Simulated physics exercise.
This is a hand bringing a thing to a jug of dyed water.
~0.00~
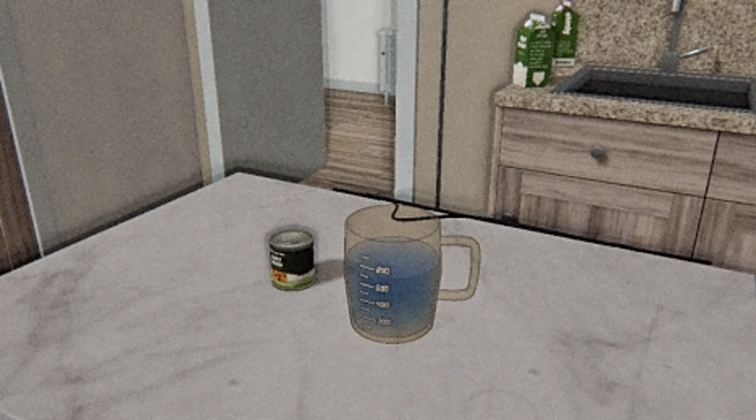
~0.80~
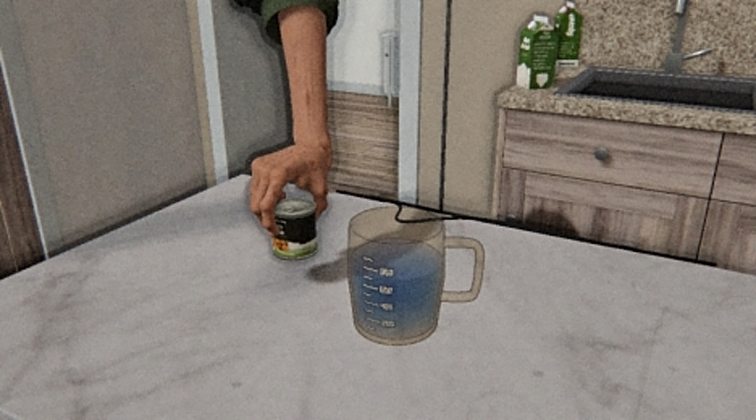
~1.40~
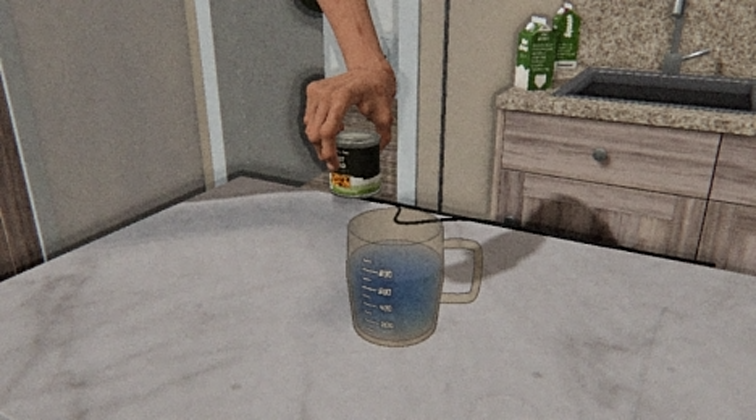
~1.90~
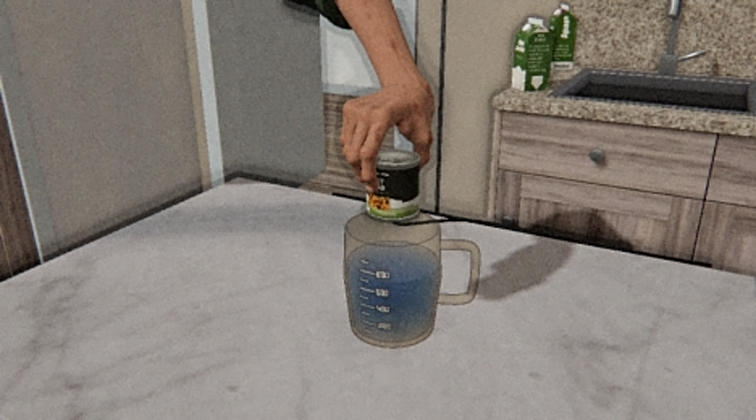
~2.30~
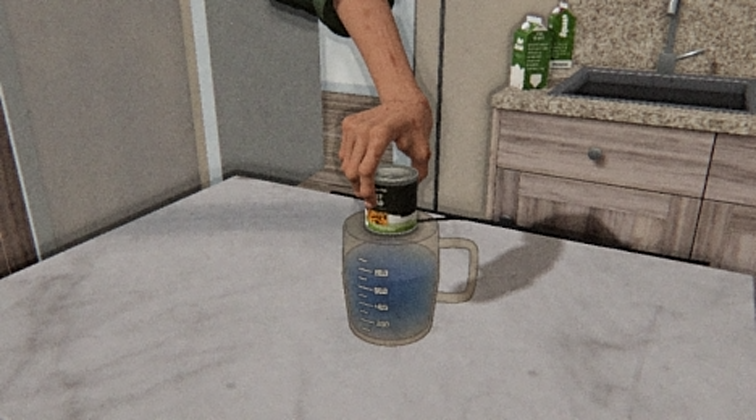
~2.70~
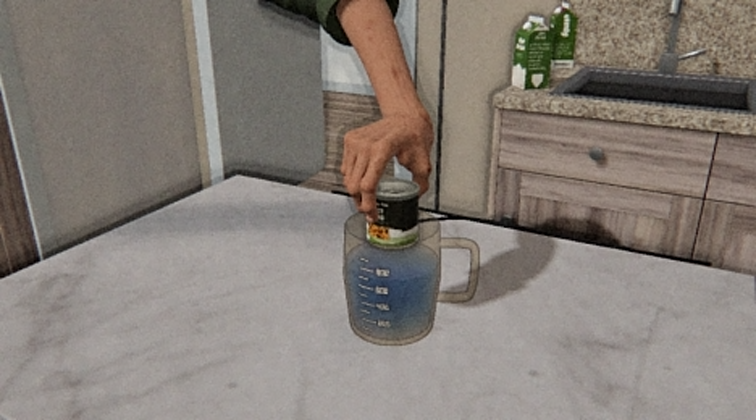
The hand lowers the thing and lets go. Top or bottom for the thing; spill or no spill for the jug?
In the end dyed water: Goes under. Jug: Holds it.
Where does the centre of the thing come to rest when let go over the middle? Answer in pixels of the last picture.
Near (392, 295).
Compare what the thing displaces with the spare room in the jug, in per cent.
Reading: Approximately 50 %.
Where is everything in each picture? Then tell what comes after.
The tin of food lies on the top at (293, 260); jug (393, 270) about two thirds full, in the first picture.
A hand picks up the tin of food at (294, 229); jug about two thirds full, surface at (396, 258), in the second picture.
The tin of food is carried over at (355, 164); jug (395, 273) about two thirds full, in the third picture.
The tin of food is above the jug at (393, 185); jug about two thirds full, surface at (393, 261), in the fourth picture.
The tin of food comes down at (391, 200); jug (391, 272) about two thirds full, in the fifth picture.
The tin of food is just over the surface at (393, 214); jug about two thirds full, surface at (392, 259), in the sixth picture.
Around 3.0 s, the tin of food enters the dyed water; the jug is about three quarters full.
Around 3.4 s, the tin of food goes on down; the jug is about three quarters full.
Around 5.0 s, the tin of food is at the bottom; the jug is about three quarters full; no mess.
